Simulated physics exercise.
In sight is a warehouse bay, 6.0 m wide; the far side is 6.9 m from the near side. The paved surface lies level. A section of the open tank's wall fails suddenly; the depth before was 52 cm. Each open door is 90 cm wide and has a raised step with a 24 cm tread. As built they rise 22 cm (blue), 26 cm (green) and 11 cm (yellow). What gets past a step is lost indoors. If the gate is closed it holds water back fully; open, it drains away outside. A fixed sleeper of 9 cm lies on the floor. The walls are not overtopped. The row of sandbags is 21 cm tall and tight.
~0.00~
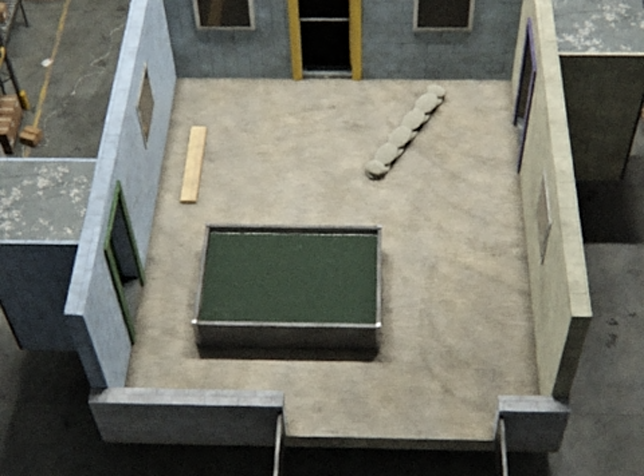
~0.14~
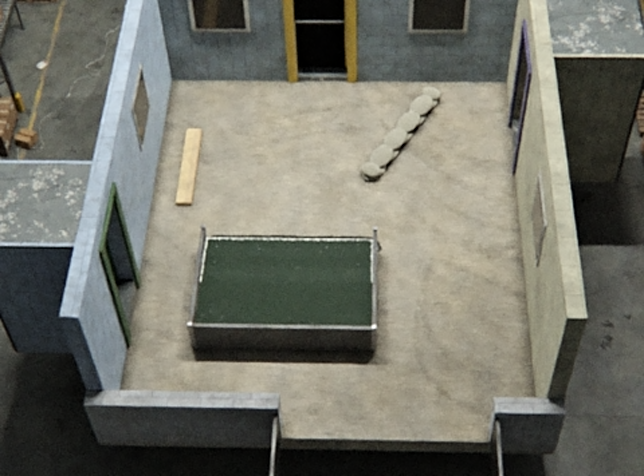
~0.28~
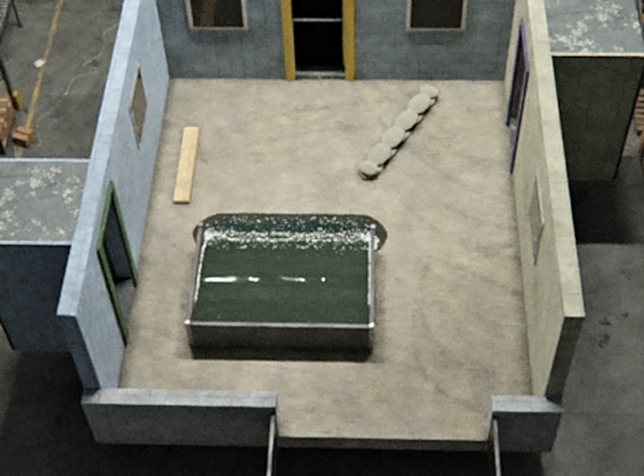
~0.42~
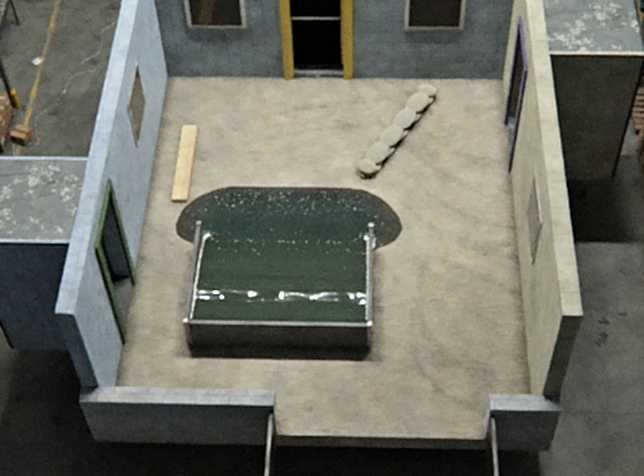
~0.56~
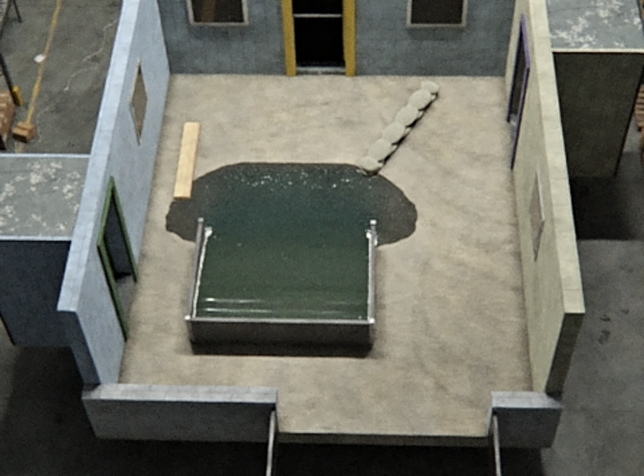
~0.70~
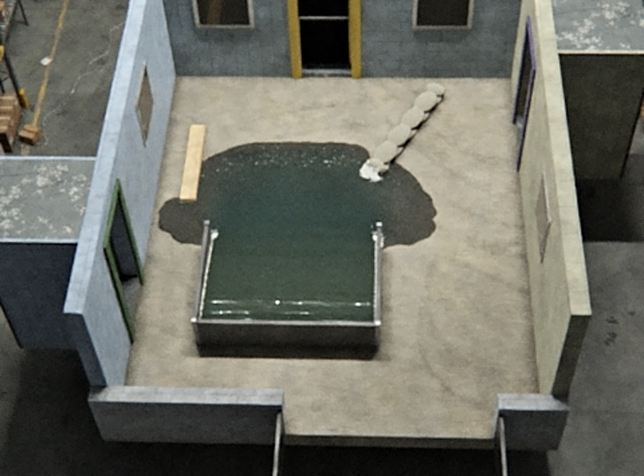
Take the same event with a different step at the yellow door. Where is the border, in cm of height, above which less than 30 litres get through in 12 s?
Close to 23 cm is just enough.
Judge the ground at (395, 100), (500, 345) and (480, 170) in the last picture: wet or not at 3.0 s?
In turn: Under water, dry, wet.
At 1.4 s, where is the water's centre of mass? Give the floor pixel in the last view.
Near (296, 237).
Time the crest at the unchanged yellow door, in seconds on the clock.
At about 2.2 s.
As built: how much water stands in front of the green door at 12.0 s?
About 3.5 cm.
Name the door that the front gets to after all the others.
It is the green one.
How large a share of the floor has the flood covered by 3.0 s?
Some 50 per cent of it.
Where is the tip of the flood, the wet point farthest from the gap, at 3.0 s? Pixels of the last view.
Around (509, 80).
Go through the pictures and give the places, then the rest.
The first frame shows still water, 52 cm deep, in the open tank at (290, 277); the yellow door at (326, 37) is dry.
In the second frame, water pours out on the far side and has run 0.2 m, to a hidden place; about 10 cm deep outside, 52 cm at the back.
In the third frame, water pours out on the far side and has run 0.7 m, to (217, 219); about 11 cm deep outside, 52 cm at the back.
In the fourth frame, the gap is on the far side, the front 1.2 m out at (225, 192); the back of the open tank holds 52 cm.
In the fifth frame, the gap is on the far side, the front 1.7 m out at (241, 167); the back of the open tank holds 47 cm.
In the sixth frame, the gap is on the far side, the front 2.2 m out at (302, 146); the back of the open tank holds 42 cm; the yellow door at (325, 35), 3.9 m from the gap, is still 1.7 m from the nearest water.
After 1.4 s water covers 35 % of the floor, deepest (27 cm) near (376, 179); 18 cm at the yellow door, 0 litres in over its 11 cm step.
After 3.0 s water covers 50 % of the floor, deepest (34 cm) near (177, 78); 25 cm at the yellow door, 146 litres in over its 11 cm step.
After 12.0 s water covers 95 % of the floor, deepest (10 cm) near (239, 237); 6 cm at the yellow door, 216 litres in over its 11 cm step.
At the yellow door as built, the water arrived by 1.3 s and peaked near 29 cm at 2.2 s.
Run again over the same 12 s with other heights there, 64 litres in over 19 cm, 13 litres over 25.5 cm. The limit of 30 litres is kept from about 23 cm up.
